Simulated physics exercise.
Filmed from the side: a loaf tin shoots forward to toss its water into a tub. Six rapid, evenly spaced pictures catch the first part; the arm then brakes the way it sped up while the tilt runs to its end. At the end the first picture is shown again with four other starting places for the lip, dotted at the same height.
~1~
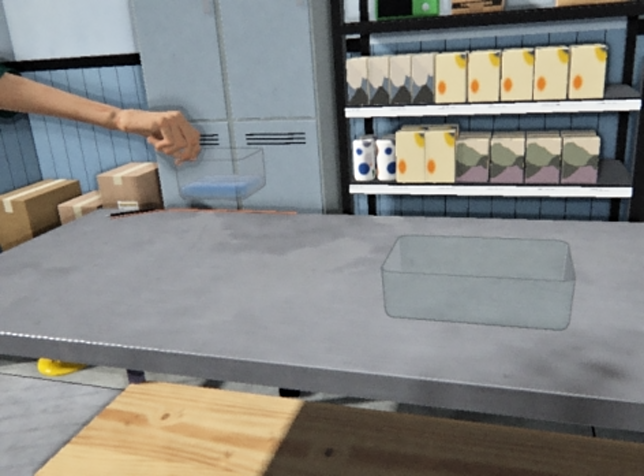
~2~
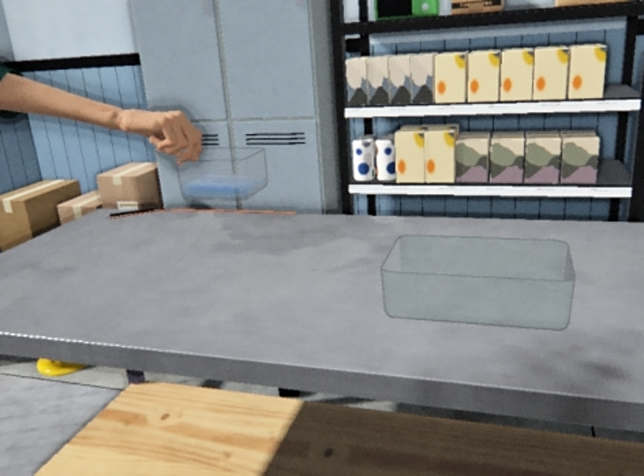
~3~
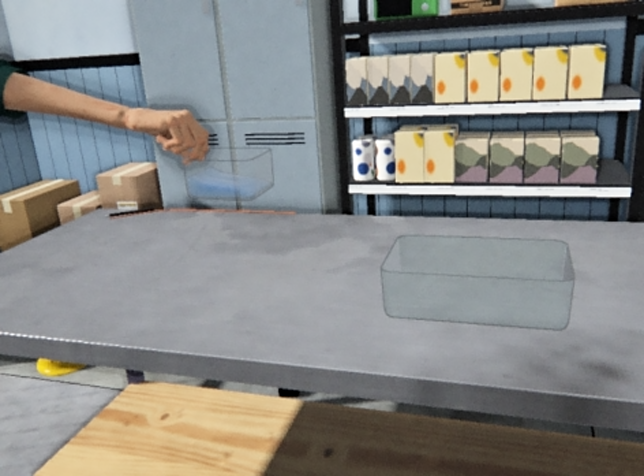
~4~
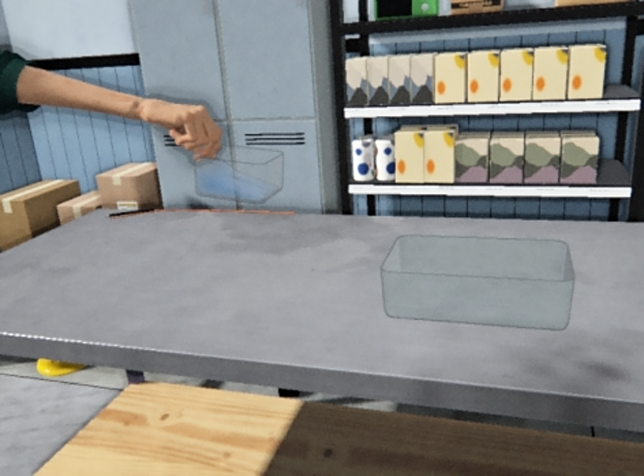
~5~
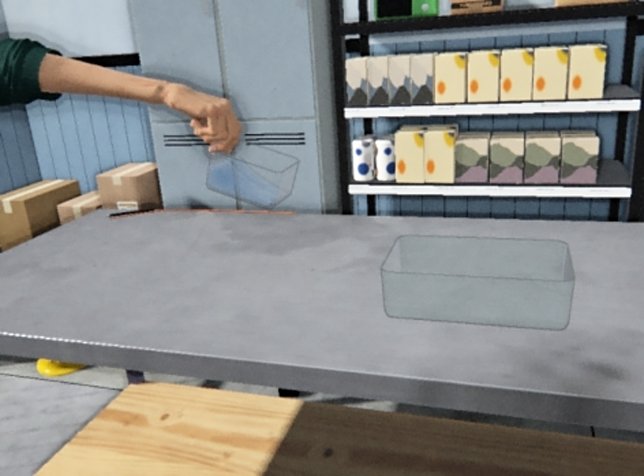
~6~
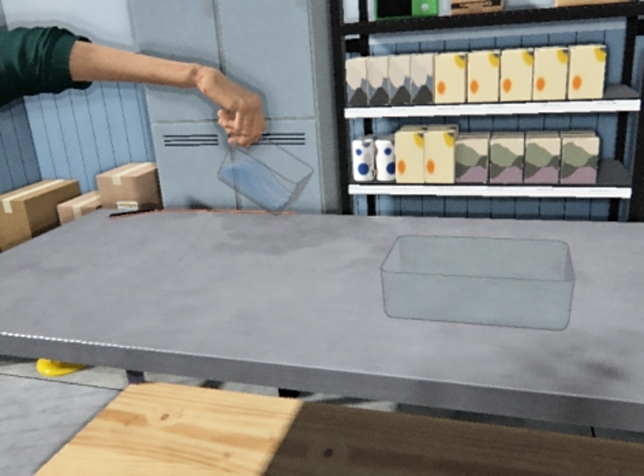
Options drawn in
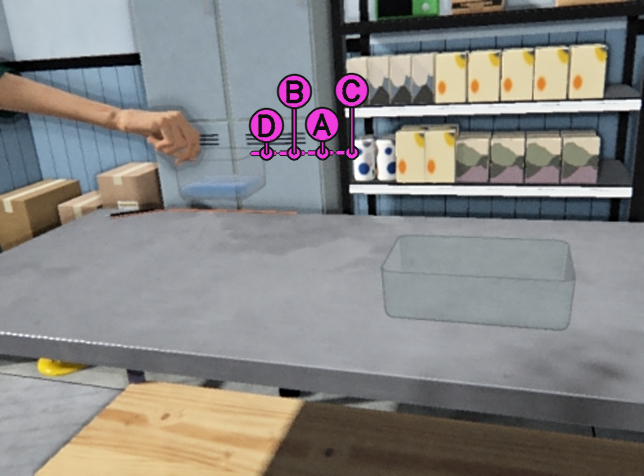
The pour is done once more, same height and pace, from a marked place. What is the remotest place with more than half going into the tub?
D.
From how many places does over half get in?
All of the four.
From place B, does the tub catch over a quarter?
Yes, clearly.
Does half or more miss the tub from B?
No, that is safe.
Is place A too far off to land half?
No, not at all.
On the marked copy, A at (322, 152); B at (294, 153); C at (351, 152); D at (266, 153).
Choosing A, about 86 % lands in the tub, 9 % falls short and 5 % goes beside or beyond.
Choosing B, about 71 % lands in the tub, 22 % falls short and 7 % goes beside or beyond.
Choosing C, about 90 % lands in the tub, 3 % falls short and 8 % goes beside or beyond.
Choosing D, about 63 % lands in the tub, 29 % falls short and 8 % goes beside or beyond.
